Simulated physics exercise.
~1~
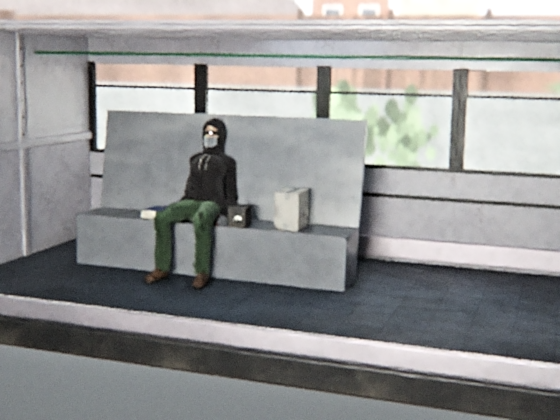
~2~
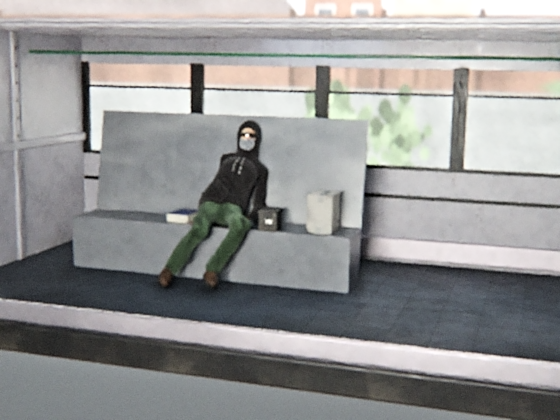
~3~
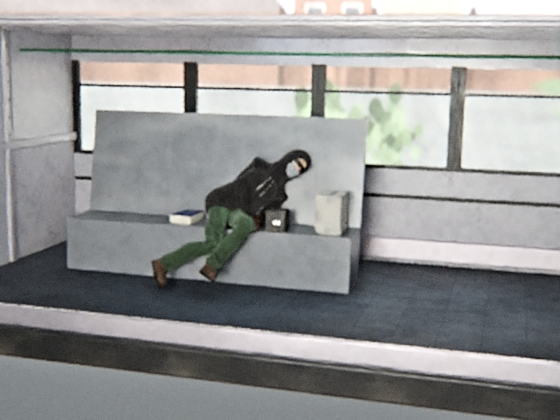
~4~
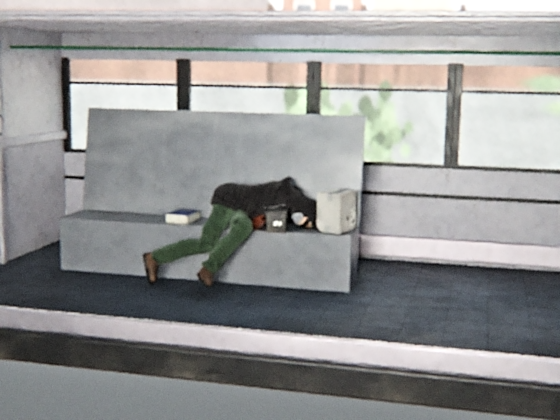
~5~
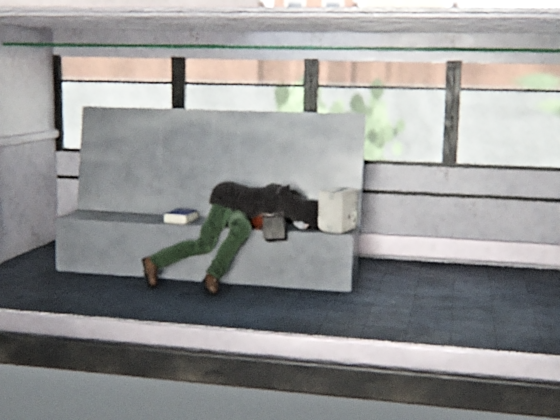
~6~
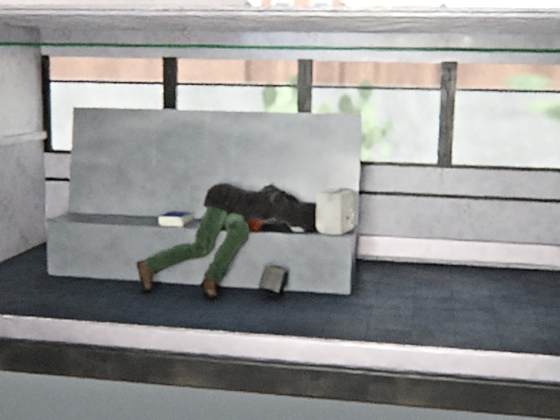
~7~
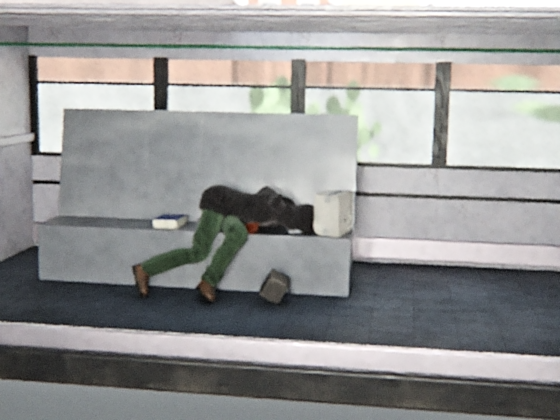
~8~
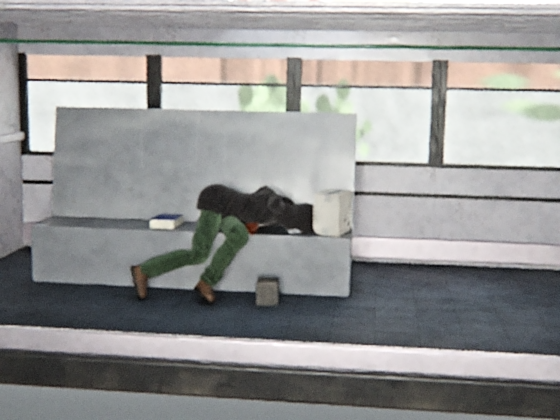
A passenger in a dark hooded top, pale face mask and green trousers sits on a grey bench in a metro car, seen from the front and slightly above, windows behind. A blue folder lies to the left, with a small black tub and an upright white pack to the right. The passenger leans right, then topples sideways until the upper body lies along the seat, head by the pack. The tub tips off the front edge and tumbles to the dark floor. The passenger stays slumped, hips on the seat, with pack and folder still on the bench.
